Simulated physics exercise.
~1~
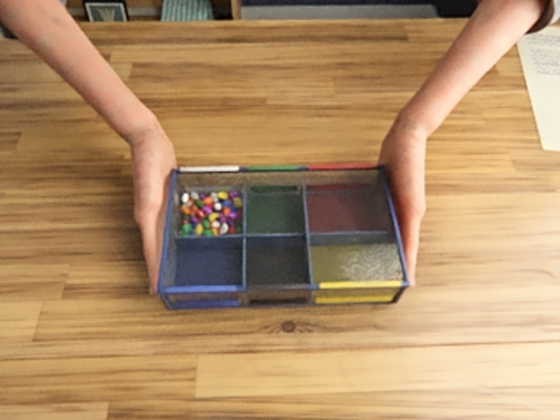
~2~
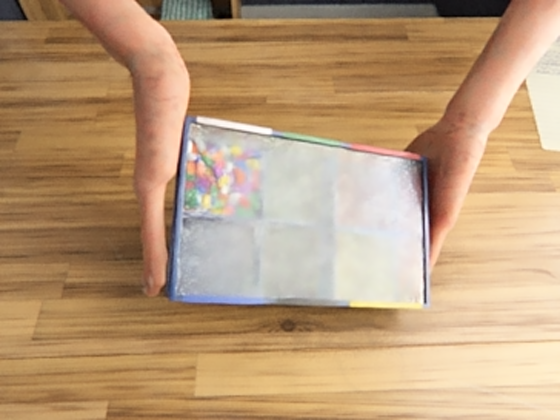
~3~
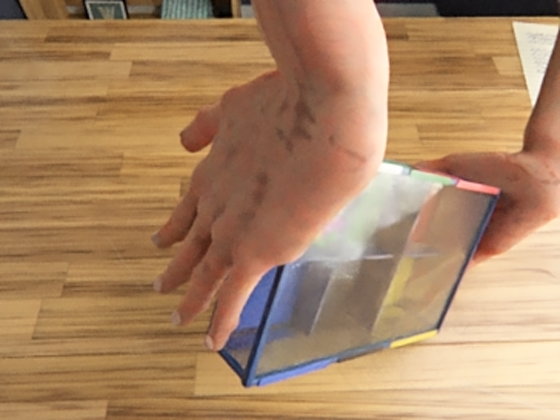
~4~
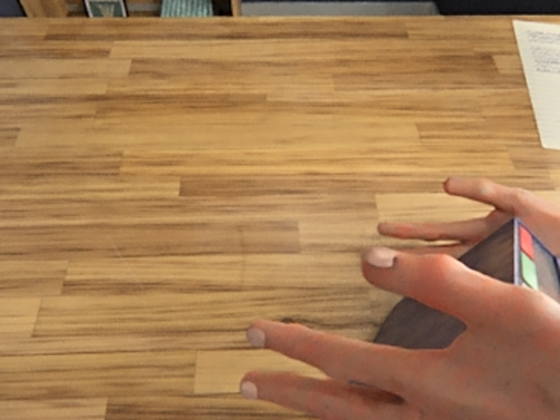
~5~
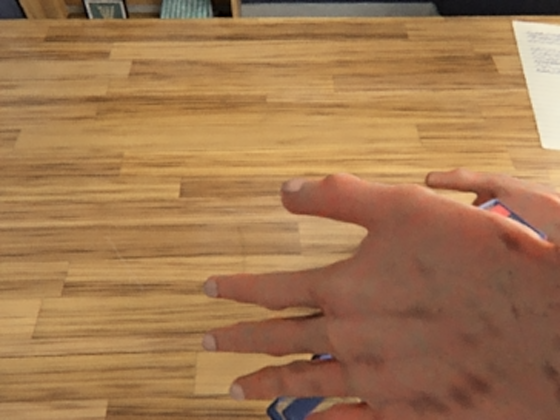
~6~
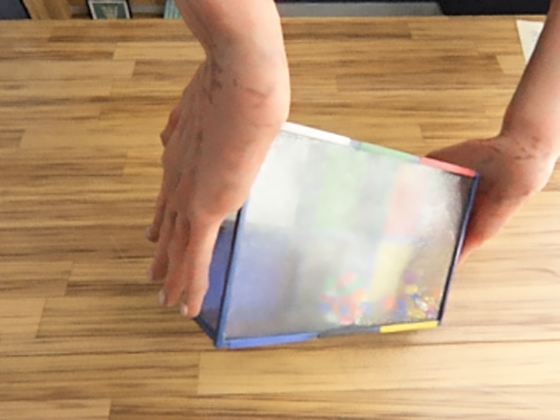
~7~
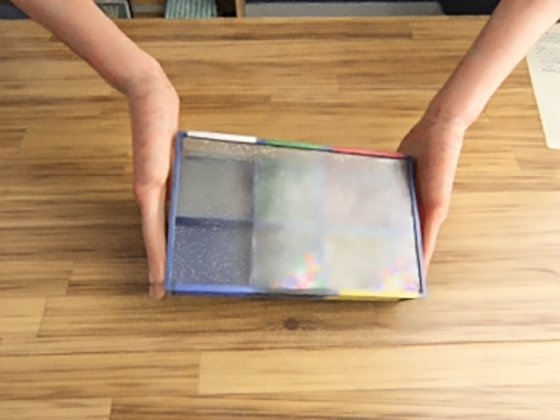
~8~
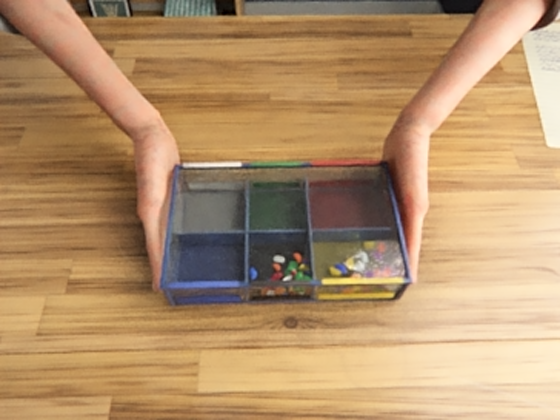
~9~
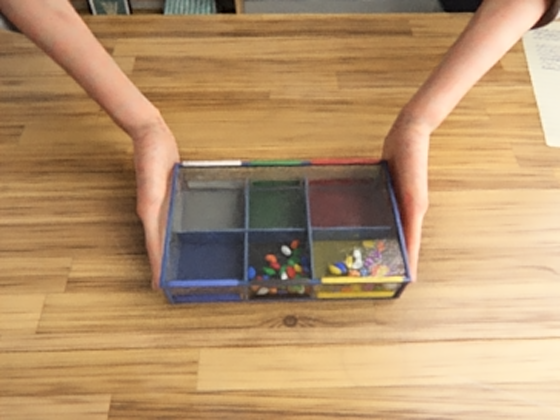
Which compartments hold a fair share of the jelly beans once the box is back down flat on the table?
The black and yellow compartments in the front row hold them. The white, green, red and blue ones end up empty.
